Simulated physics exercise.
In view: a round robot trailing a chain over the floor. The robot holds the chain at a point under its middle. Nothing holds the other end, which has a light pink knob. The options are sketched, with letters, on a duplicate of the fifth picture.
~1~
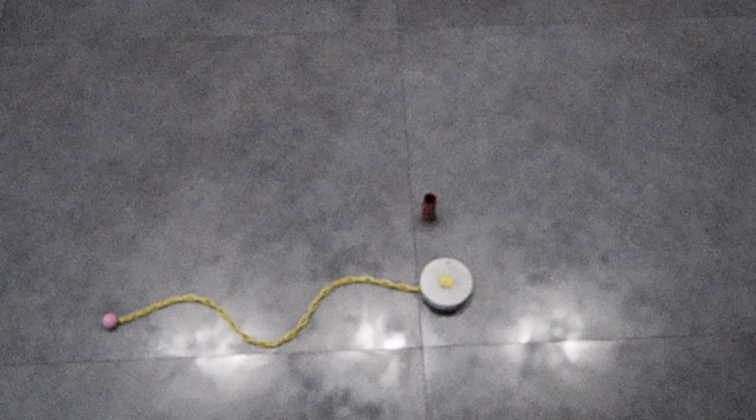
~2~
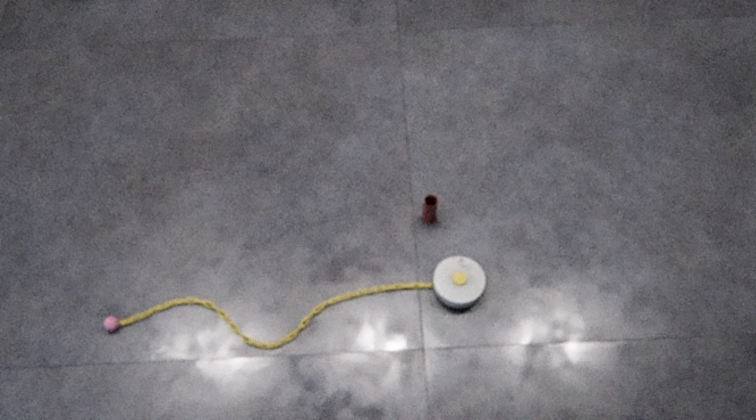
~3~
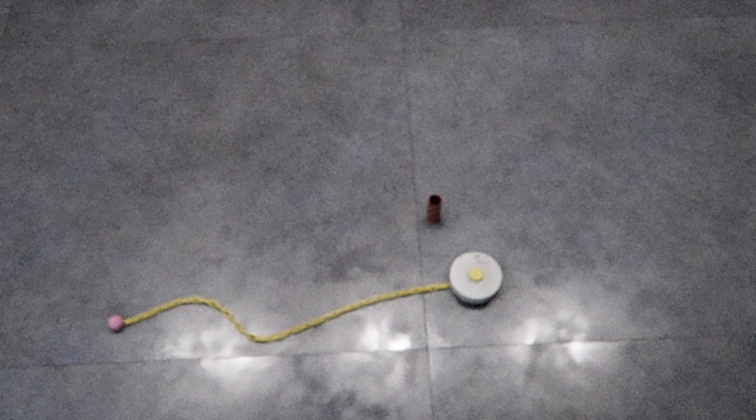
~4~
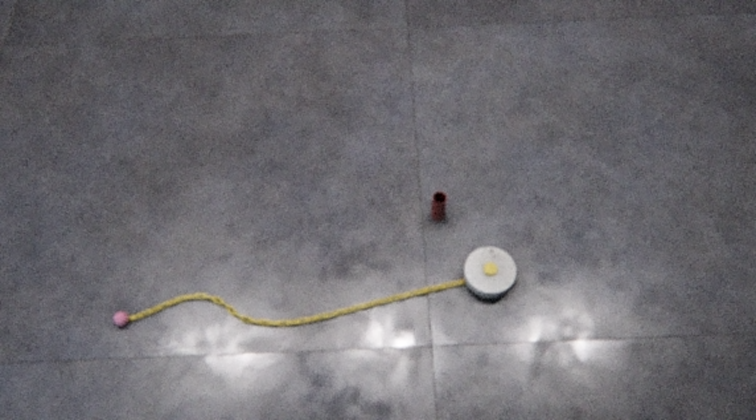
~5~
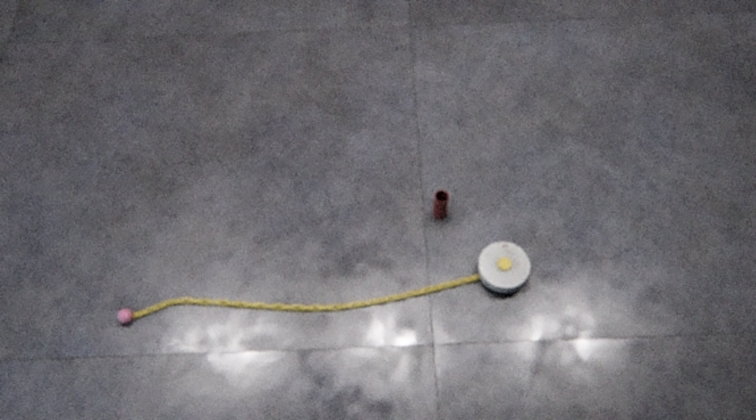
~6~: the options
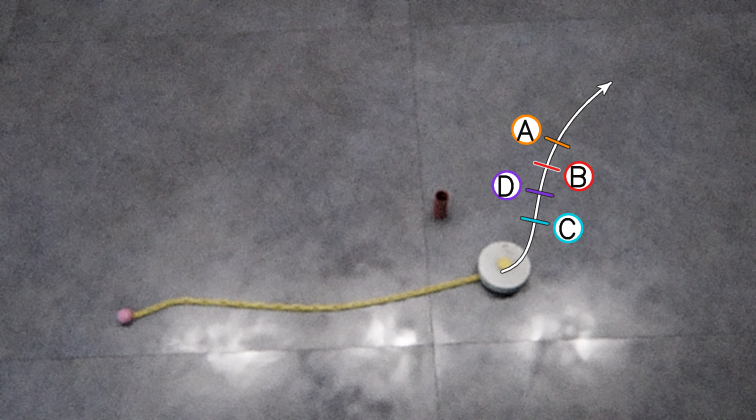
The clip opens on a round white robot on a gray floor near a small dark red post, with a wavy yellow chain trailing left to a light pink knob. The robot moves a short way right and slightly upward, and the chain's curves gradually flatten until it lies nearly straight, while the knob barely shifts.
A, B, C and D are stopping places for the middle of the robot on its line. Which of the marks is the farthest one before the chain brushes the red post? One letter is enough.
Mark A.
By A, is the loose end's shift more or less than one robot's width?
By then, more.
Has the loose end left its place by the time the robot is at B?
Yes.
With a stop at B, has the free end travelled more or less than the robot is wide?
More.
On the marked copy, A at (557, 142); B at (547, 166); C at (535, 221); D at (540, 193); the route from (502, 272) via (548, 162) to (611, 83).
Following A. Soon after the start, robot (535, 225), middle of the chain (359, 291), free end (170, 307).
Later, robot (544, 176), middle of the chain (393, 268), free end (209, 304).
In the end, robot (559, 138), middle of the chain (424, 239), free end (252, 299); nothing has been touched.
As for the rest, B is safe but short; C is safe but short; D is safe but short.
